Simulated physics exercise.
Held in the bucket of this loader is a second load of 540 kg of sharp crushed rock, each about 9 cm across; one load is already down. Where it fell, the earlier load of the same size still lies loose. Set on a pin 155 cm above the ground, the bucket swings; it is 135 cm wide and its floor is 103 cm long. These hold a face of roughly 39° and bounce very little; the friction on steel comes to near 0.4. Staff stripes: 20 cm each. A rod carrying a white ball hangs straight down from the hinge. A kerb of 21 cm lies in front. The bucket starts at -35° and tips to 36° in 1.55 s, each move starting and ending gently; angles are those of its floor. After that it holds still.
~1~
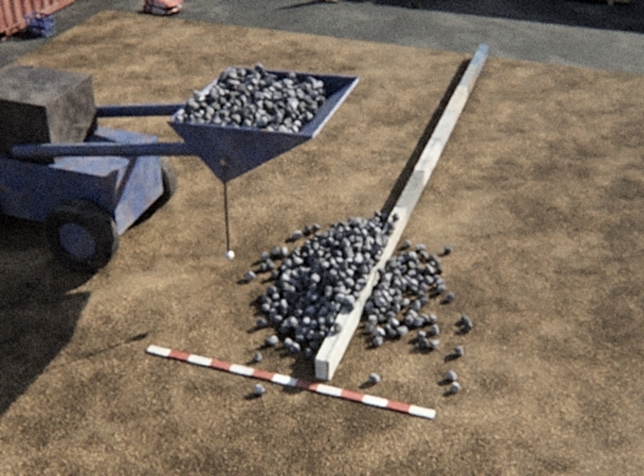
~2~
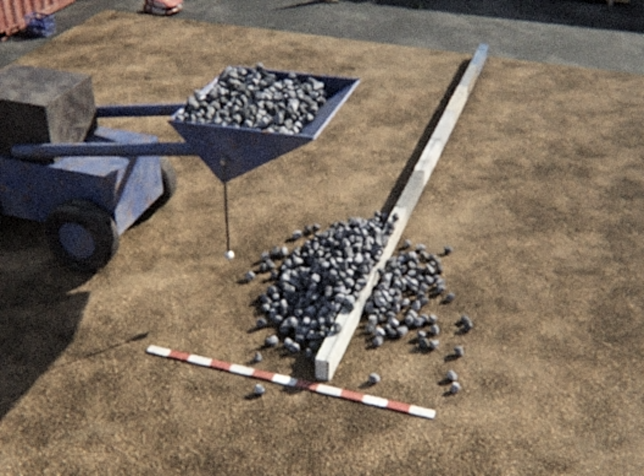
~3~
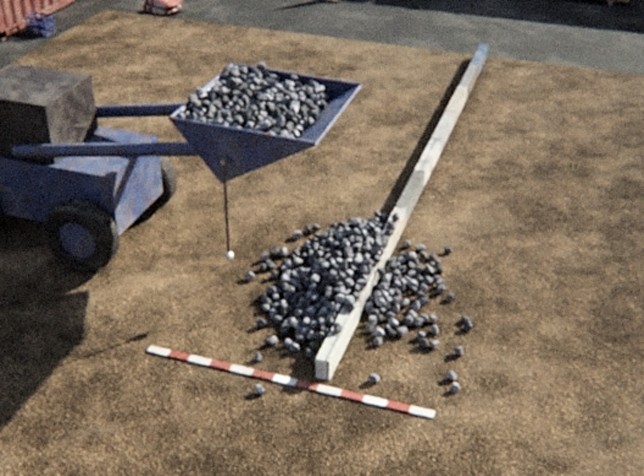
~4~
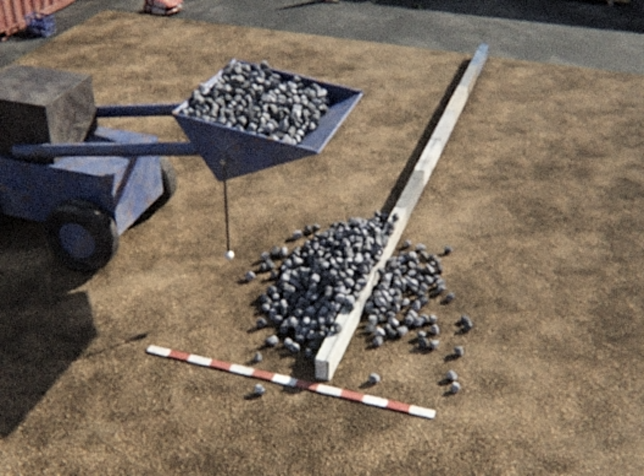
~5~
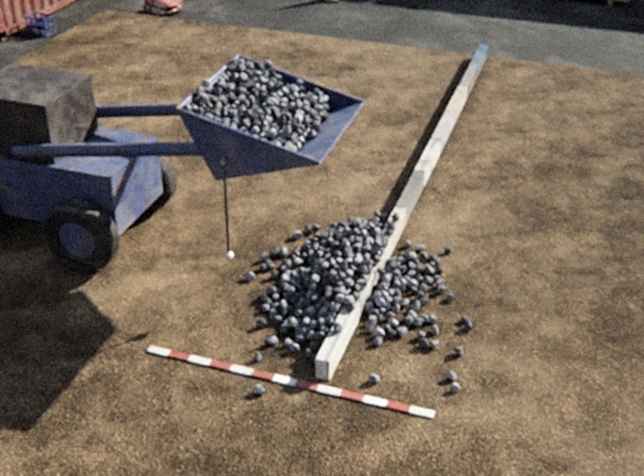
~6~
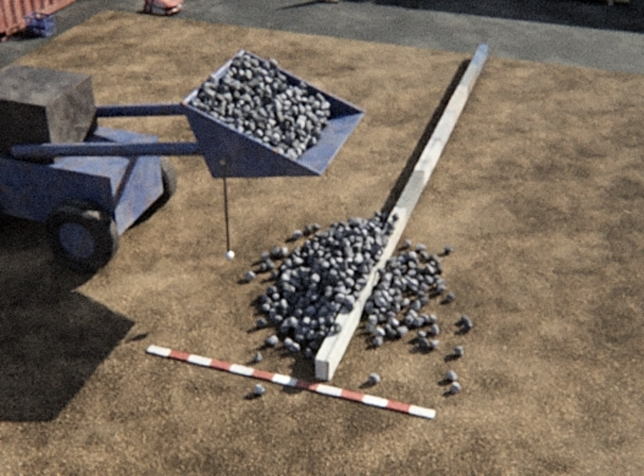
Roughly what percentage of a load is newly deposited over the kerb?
Around 50 per cent of a load is newly deposited there.
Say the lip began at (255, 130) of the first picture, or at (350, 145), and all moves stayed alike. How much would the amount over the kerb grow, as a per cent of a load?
The first position would add some 0 per cent, the second some 95.
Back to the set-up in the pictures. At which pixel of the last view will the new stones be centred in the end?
I'd point to about (366, 271).
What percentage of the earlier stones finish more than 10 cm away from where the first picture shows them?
5 %.
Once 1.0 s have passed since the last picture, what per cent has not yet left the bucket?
It still holds about 75 per cent.
Then, 0.6 s after the last picture the floor is at 25°; in per cent of one load, 100 in the bucket, 85 on this side of the kerb, 15 over the kerb; the foremost stones are at (452, 340).
Then, 1.0 s after the last picture the floor is at 36°; in per cent of one load, 73 in the bucket, 112 on this side of the kerb, 15 over the kerb; the foremost stones are at (452, 340).
Then, 1.4 s after the last picture the floor is at 36°; in per cent of one load, 29 in the bucket, 146 on this side of the kerb, 25 over the kerb; the foremost stones are at (452, 340).
Then, 4.2 s after the last picture the floor is at 36°; in per cent of one load, 0 in the bucket, 135 on this side of the kerb, 65 over the kerb; the foremost stones are at (508, 293). Net gain over the kerb, 50.
